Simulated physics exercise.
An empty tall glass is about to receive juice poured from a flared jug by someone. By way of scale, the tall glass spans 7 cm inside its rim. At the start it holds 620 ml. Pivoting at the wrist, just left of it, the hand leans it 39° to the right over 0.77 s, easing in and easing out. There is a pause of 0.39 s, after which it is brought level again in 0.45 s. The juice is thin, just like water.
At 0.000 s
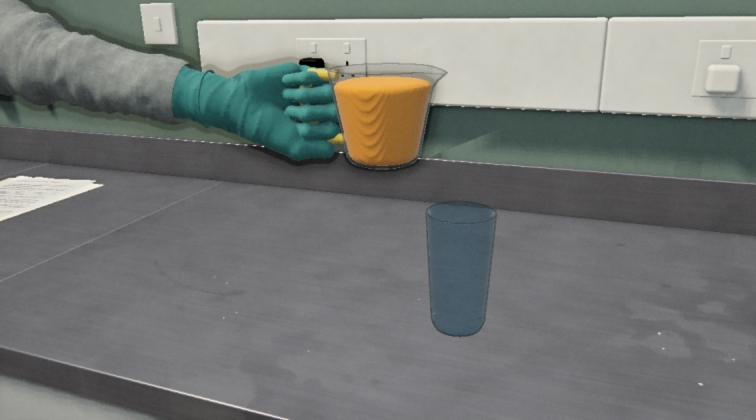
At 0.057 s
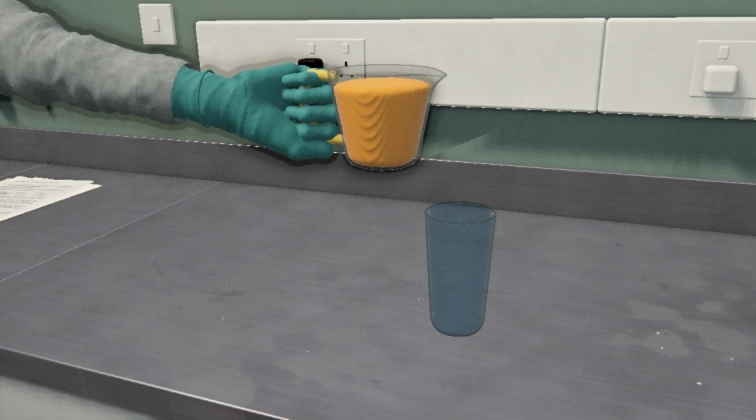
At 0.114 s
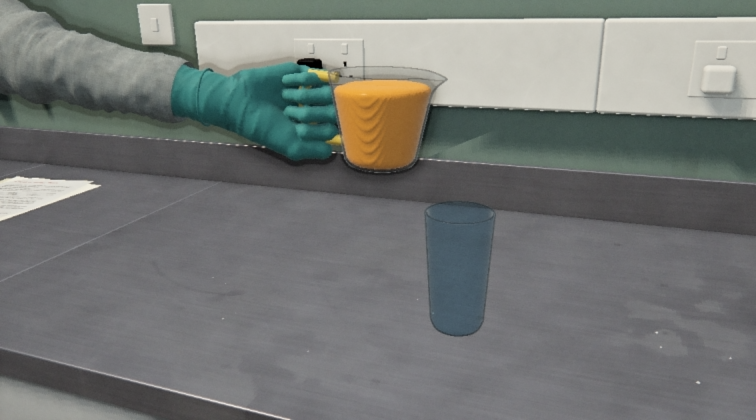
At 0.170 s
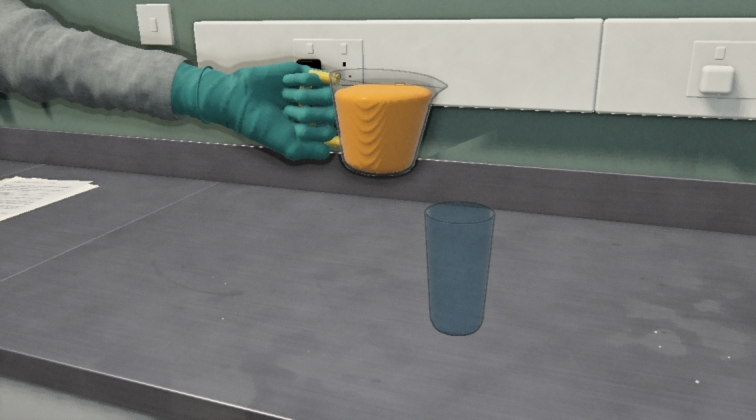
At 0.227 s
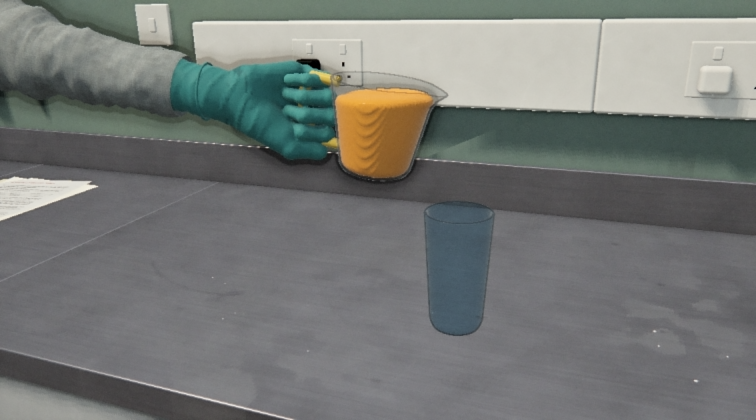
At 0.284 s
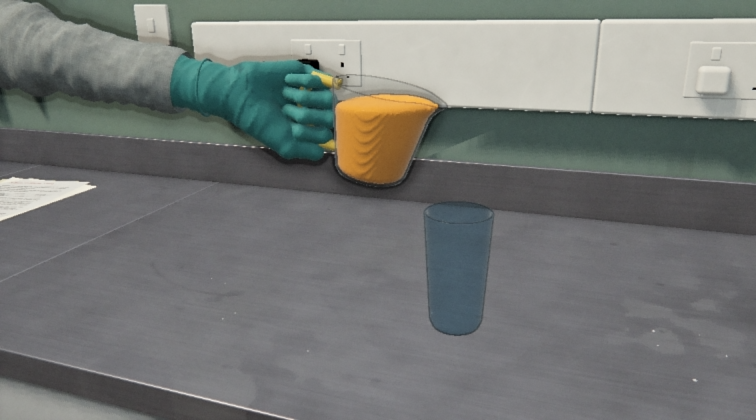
On a grey counter, a gloved hand slowly tilts a jug of orange juice rightward.
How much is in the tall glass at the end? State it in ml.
About 200 ml.
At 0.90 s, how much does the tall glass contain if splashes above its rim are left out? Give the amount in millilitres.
Roughly 120 ml, I'd say.
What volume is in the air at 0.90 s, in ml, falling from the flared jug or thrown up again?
I'd estimate close to 30 ml in the air.
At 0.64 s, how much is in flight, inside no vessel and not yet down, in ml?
Estimate: Near 40 ml.
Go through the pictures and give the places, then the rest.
In the first frame, tilt 0°; pouring edge (447, 72); surface from (350, 82) to (426, 84); the tall glass's rim runs from (428, 210) to (495, 217).
In the second frame, tilt 1°; pouring edge (447, 74); surface from (350, 83) to (423, 85).
In the third frame, tilt 2°; pouring edge (447, 79); surface from (352, 85) to (423, 88).
In the fourth frame, tilt 5°; pouring edge (448, 86); surface from (352, 89) to (425, 93).
In the fifth frame, tilt 8°; pouring edge (448, 95); surface from (353, 94) to (425, 98).
In the sixth frame, tilt 12°; pouring edge (448, 106); surface from (351, 101) to (428, 104).
Then, 0.64 s in, the tilt is 36° and the tall glass has 25 ml, the flared jug 550 ml, and 0 ml is on the counter.
Then, 0.90 s in, the tilt is 39° and the tall glass has 115 ml, the flared jug 470 ml, and 0 ml is on the counter.
Then, 1.18 s in, the tilt is 39° and the tall glass has 180 ml, the flared jug 420 ml, and 0 ml is on the counter.
Then, 1.48 s in, the tilt is 8° and the tall glass has 200 ml, the flared jug 415 ml, and 0 ml is on the counter.
Finally, the tall glass has 205 ml, the flared jug 415 ml, and 0 ml is on the counter.
